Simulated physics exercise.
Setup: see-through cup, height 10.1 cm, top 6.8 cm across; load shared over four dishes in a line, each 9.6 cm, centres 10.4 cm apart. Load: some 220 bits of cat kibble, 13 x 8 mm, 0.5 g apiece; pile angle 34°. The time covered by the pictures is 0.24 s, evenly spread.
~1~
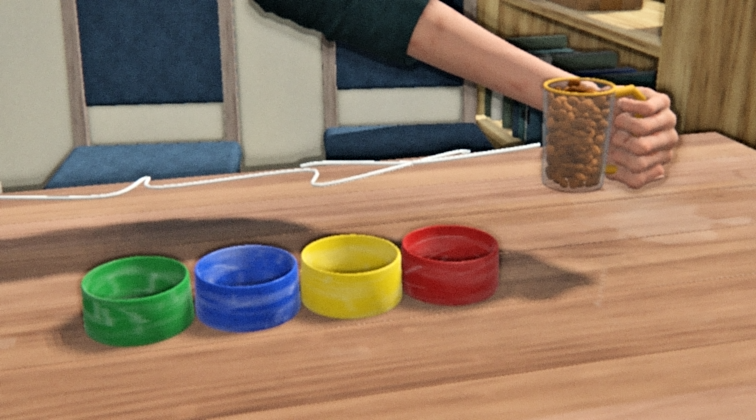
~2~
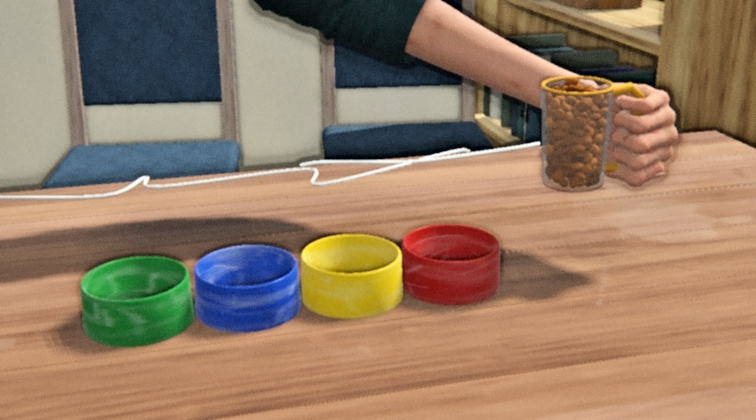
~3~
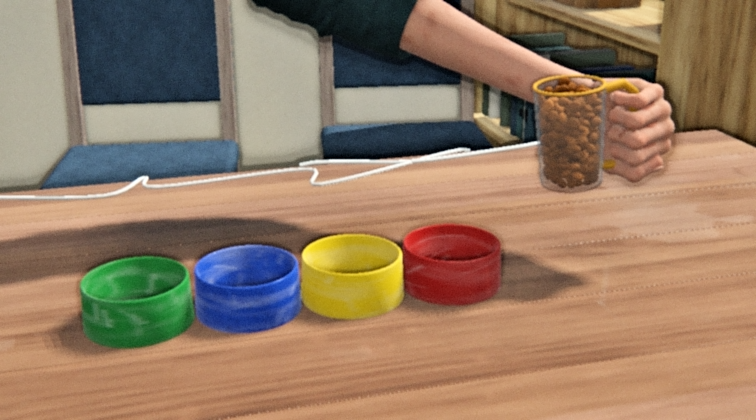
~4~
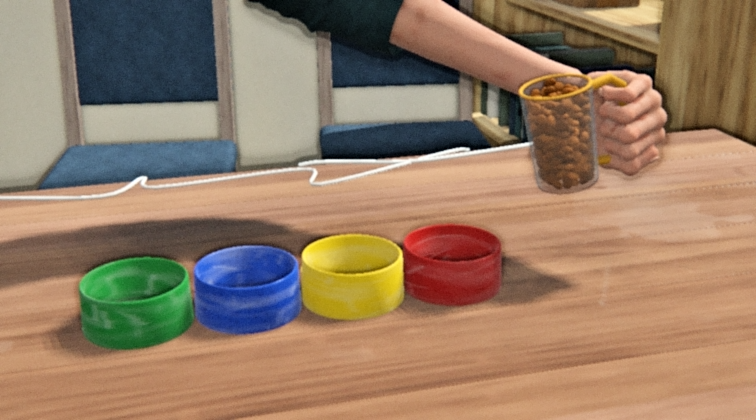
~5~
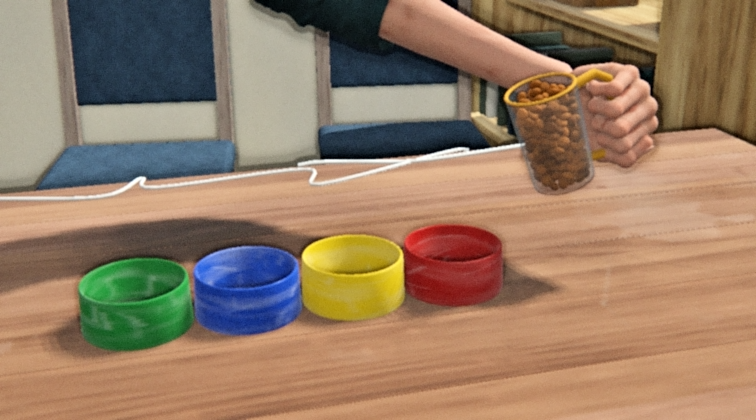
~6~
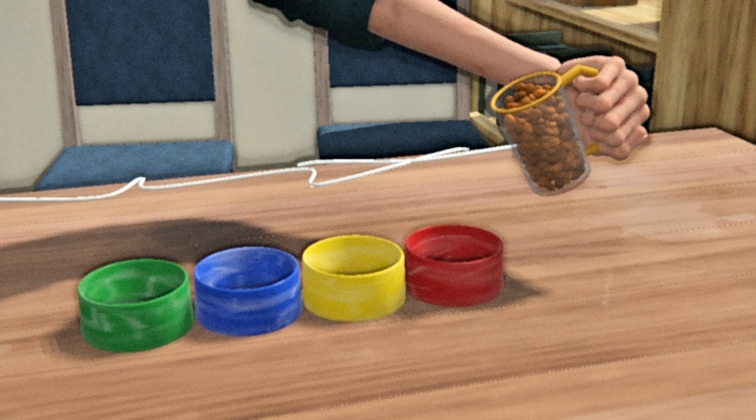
On a wooden table, a hand tilts a clear cup of brown pieces leftward near four dishes.
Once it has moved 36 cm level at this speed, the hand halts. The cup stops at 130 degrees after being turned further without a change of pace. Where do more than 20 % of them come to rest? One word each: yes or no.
Red dish: No; blue dish: Yes; green dish: No; yellow dish: Yes; counter: No.
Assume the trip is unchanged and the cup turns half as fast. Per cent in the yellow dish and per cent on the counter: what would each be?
In that case I'd put yellow at 0 and the counter at 0.
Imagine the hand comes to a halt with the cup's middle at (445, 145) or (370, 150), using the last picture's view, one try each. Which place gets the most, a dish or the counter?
I'd expect yellow to win the first try and yellow the second.
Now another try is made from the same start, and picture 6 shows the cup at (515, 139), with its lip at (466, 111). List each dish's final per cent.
Final shares - red 0 %, blue 10 %, green 90 %, yellow 0 %.
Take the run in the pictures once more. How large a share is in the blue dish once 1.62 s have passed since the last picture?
Close to 50 per cent at that point.
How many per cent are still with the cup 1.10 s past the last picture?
About 0 per cent.
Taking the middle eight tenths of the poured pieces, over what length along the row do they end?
I'd estimate close to 14 cm.
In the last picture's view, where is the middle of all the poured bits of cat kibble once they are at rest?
Estimated resting centre: Around (276, 293).
Then, 0.66 s after the last picture, tilt 121 degrees; cup holds 80 %, yellow 15 %.
Then, 1.10 s after the last picture, tilt 130 degrees; cup holds 0 %, blue 50 %, yellow 40 %.
Then, 1.62 s after the last picture, tilt 130 degrees; cup holds 0 %, blue 50 %, yellow 40 %.
In the end, red 0 %, blue 50 %, green 0 %, yellow 40 %, counter 10 %.
